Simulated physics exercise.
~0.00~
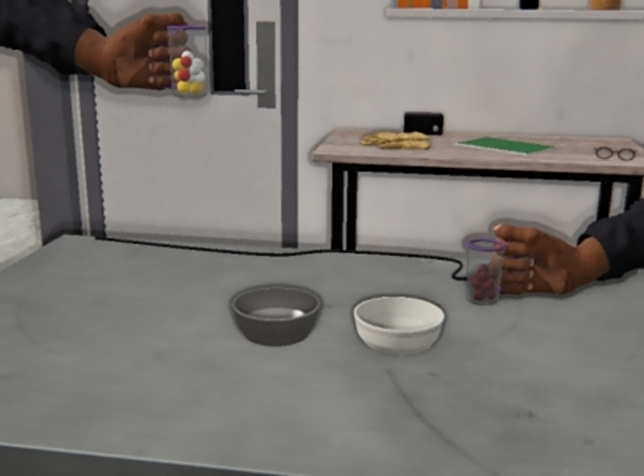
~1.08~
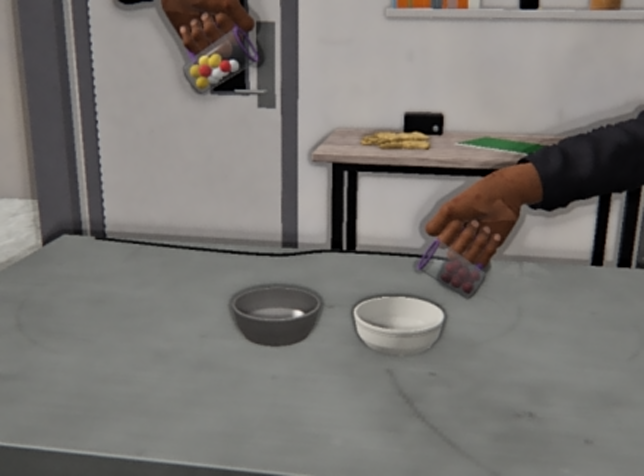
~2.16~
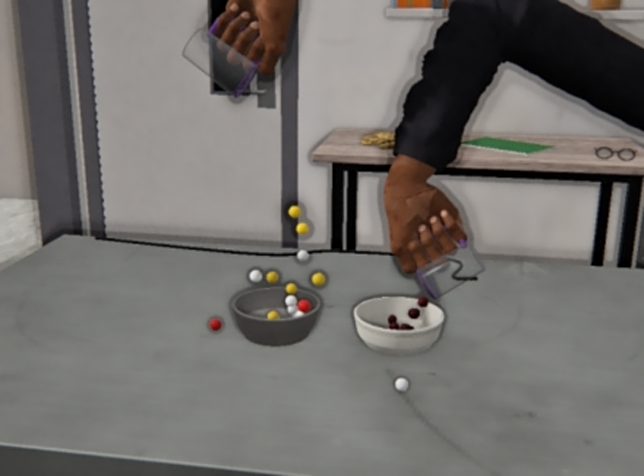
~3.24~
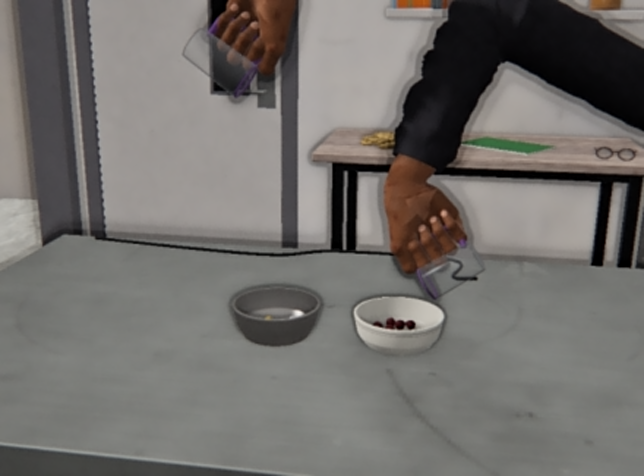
Two dark-sleeved hands hold clear cups above a grey marbled table, seen from the front and slightly above, with a door and a wooden bench behind. The left cup, held high, carries yellow, red and white balls, while the right cup, held low, carries dark red ones. A dark grey bowl sits at left beside a white bowl. Both hands tilt their cups inward, then turn them over. The bright balls drop far, some landing in the grey bowl and others scattering outside, while the dark ones fall into the white bowl. Finally, a few bright balls remain in the grey bowl, the strays are gone from view, and the dark ones rest together in the white bowl.
